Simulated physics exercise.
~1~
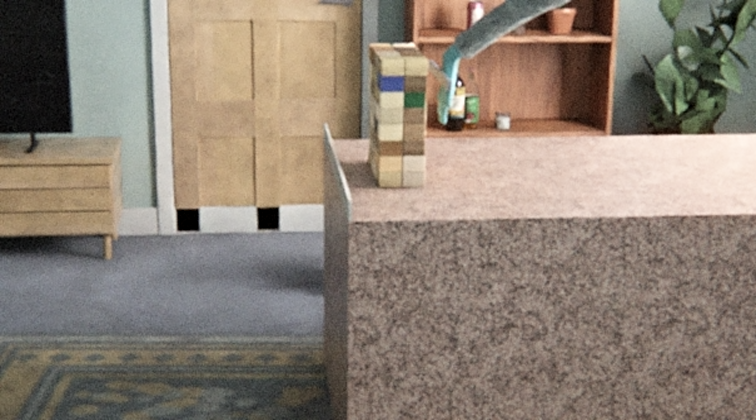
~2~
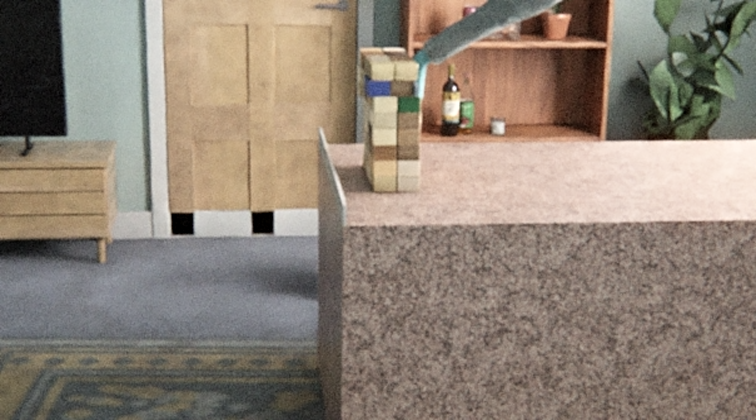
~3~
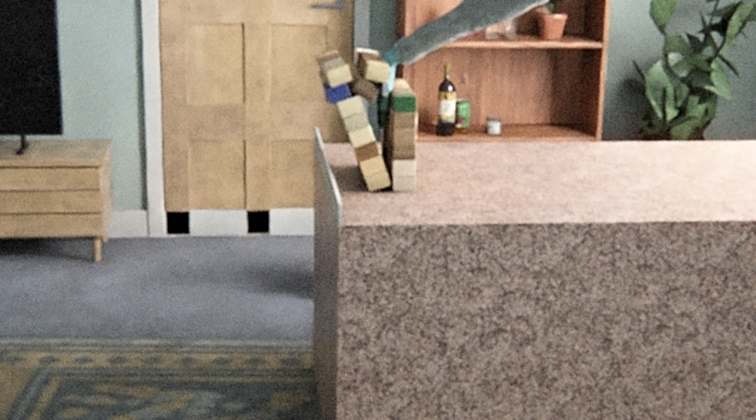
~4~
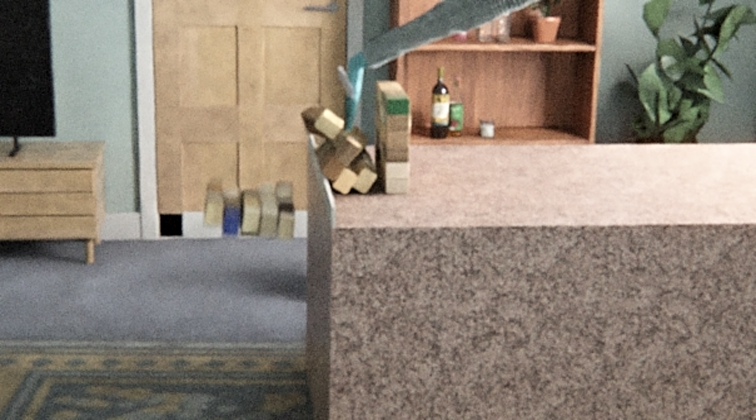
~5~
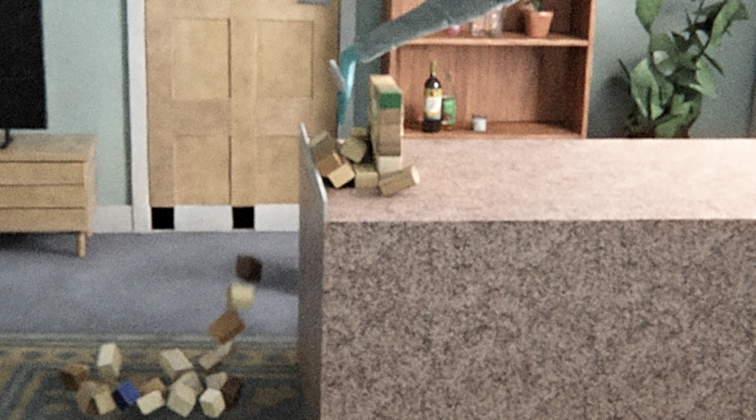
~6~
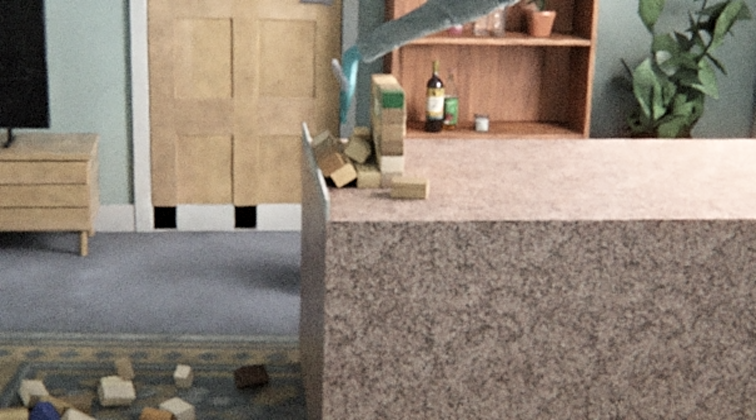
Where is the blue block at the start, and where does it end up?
At the start the blue block is near the top of the tower on the sideboard. At the end it lies on the rug at the lower left, among other fallen blocks.
